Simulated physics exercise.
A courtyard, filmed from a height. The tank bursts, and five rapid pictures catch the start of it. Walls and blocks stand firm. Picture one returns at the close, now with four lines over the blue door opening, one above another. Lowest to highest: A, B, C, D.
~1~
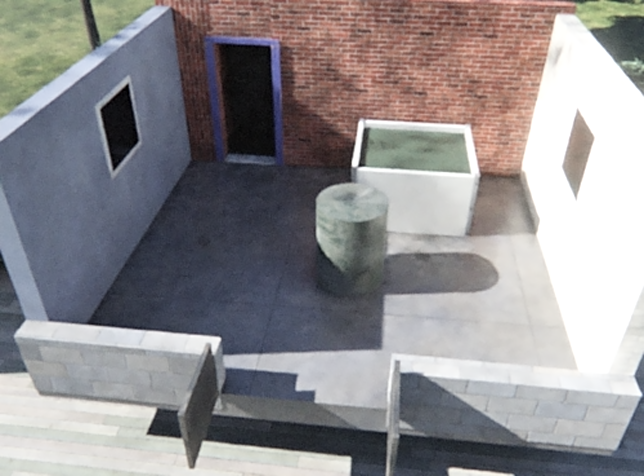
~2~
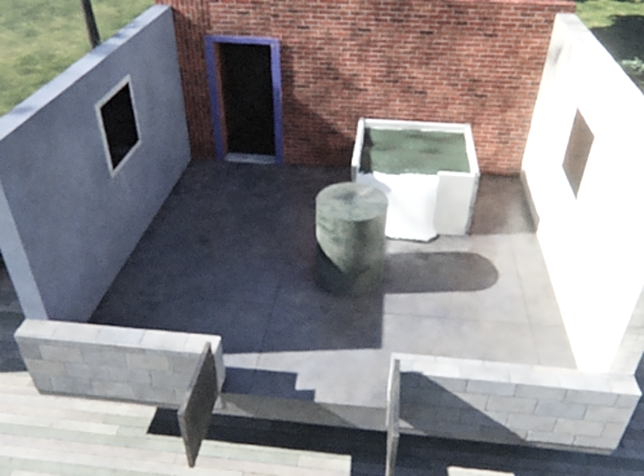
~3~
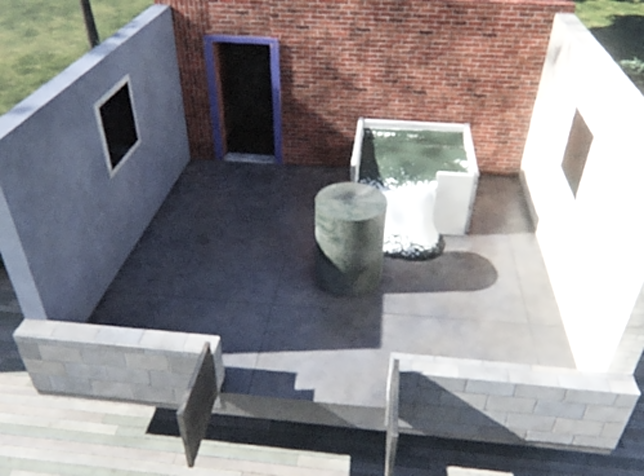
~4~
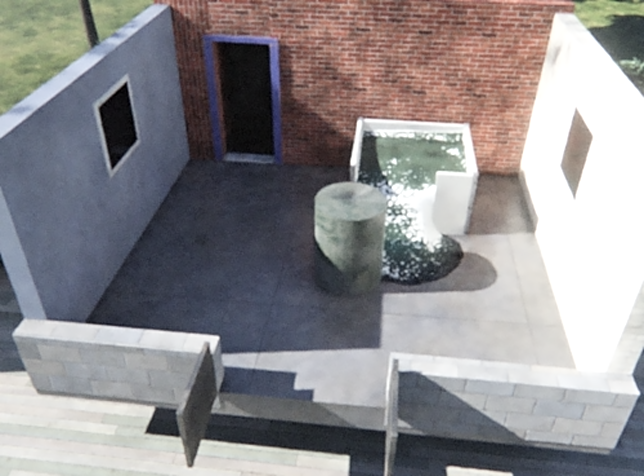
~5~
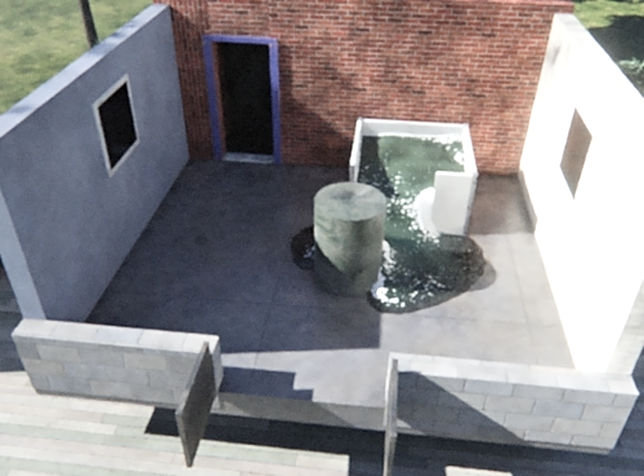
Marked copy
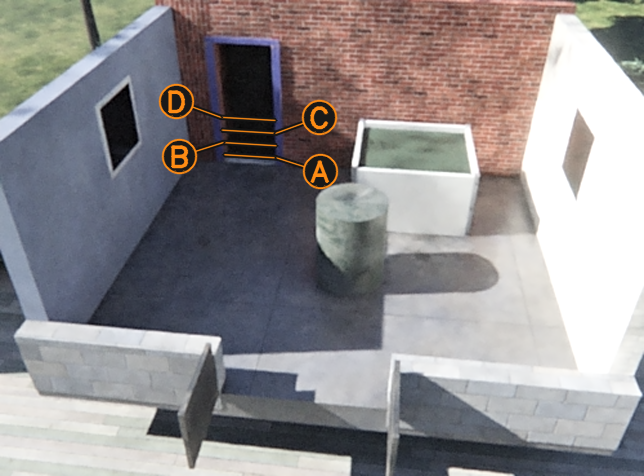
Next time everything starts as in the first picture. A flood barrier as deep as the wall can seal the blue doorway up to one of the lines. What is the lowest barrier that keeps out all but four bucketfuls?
The limit is A.
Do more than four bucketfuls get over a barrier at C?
No.
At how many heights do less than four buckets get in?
All of the four.
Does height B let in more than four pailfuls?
No, that is safe.
In orange, A at (250, 156); B at (249, 144); C at (248, 131); D at (247, 118); from the bottom up A, B, C, D.
With A, nothing gets over.
With B, nothing gets over.
With C, nothing gets over.
With D, nothing gets over.
